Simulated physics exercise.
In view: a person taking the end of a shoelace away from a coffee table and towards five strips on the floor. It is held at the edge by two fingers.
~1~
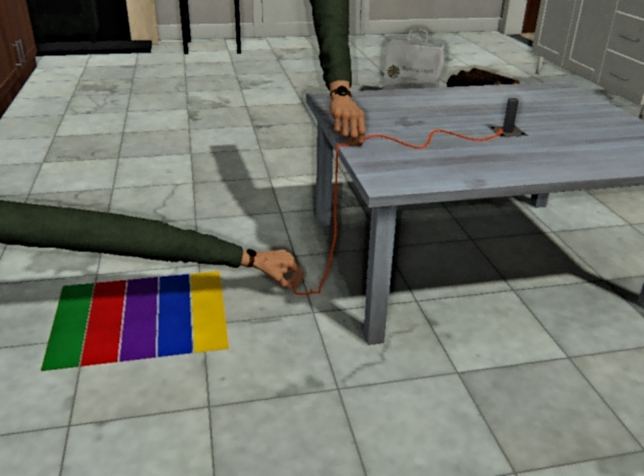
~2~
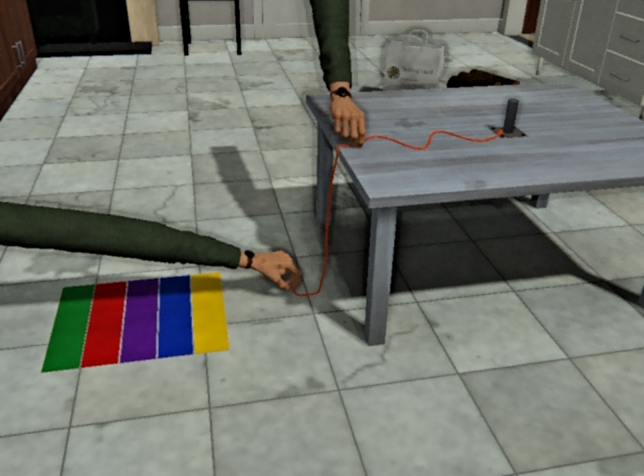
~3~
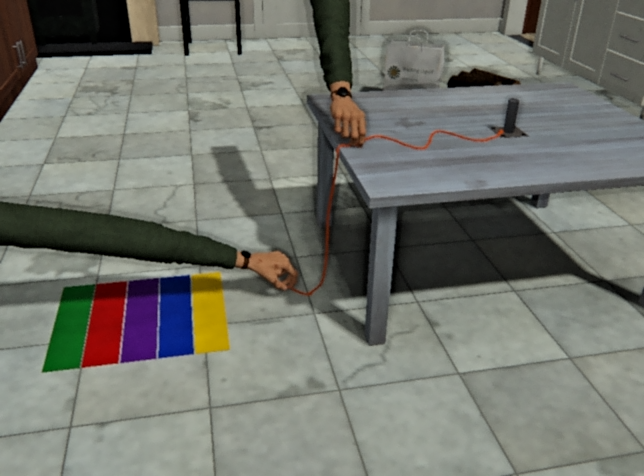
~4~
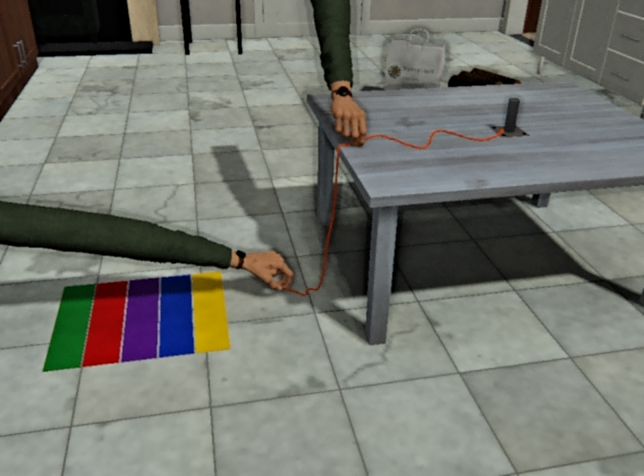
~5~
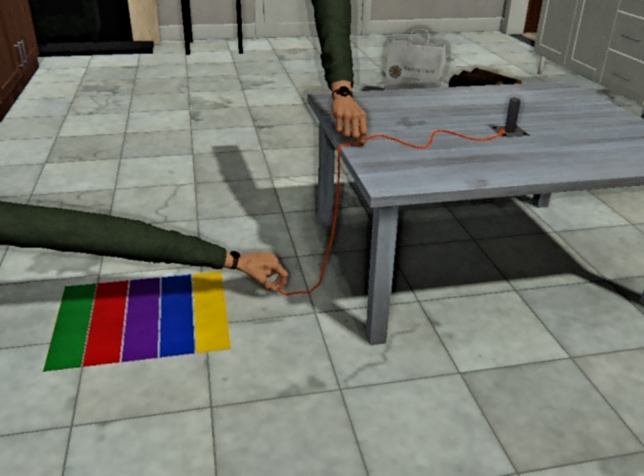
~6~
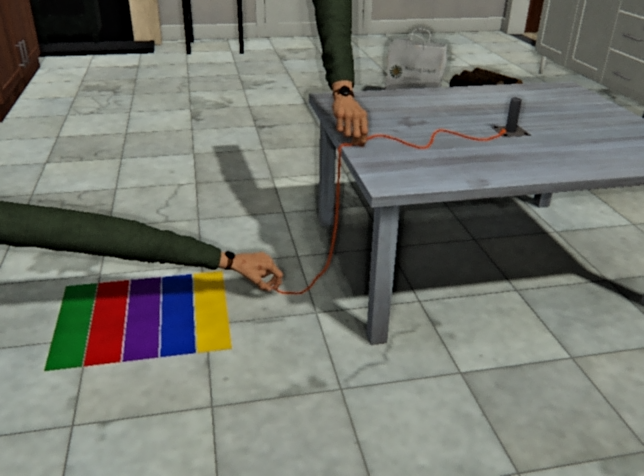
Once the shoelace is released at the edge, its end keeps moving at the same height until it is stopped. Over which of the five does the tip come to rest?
Over the red one.
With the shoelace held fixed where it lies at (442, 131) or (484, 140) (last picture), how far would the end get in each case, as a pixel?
Try by try: (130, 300), (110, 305).
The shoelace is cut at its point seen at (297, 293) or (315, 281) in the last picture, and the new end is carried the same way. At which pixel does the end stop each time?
About (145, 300), then (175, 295).
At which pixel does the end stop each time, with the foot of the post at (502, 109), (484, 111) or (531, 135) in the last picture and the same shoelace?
In that order: (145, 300), (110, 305) and (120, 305).
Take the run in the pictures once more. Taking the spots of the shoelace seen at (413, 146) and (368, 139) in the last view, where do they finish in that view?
End: (361, 141) and then (311, 166).
A little later, end near (164, 299); over blue.
Next, end near (126, 303); over purple.
When it is tight, end near (103, 305); over red. It gets as far as the red strip.
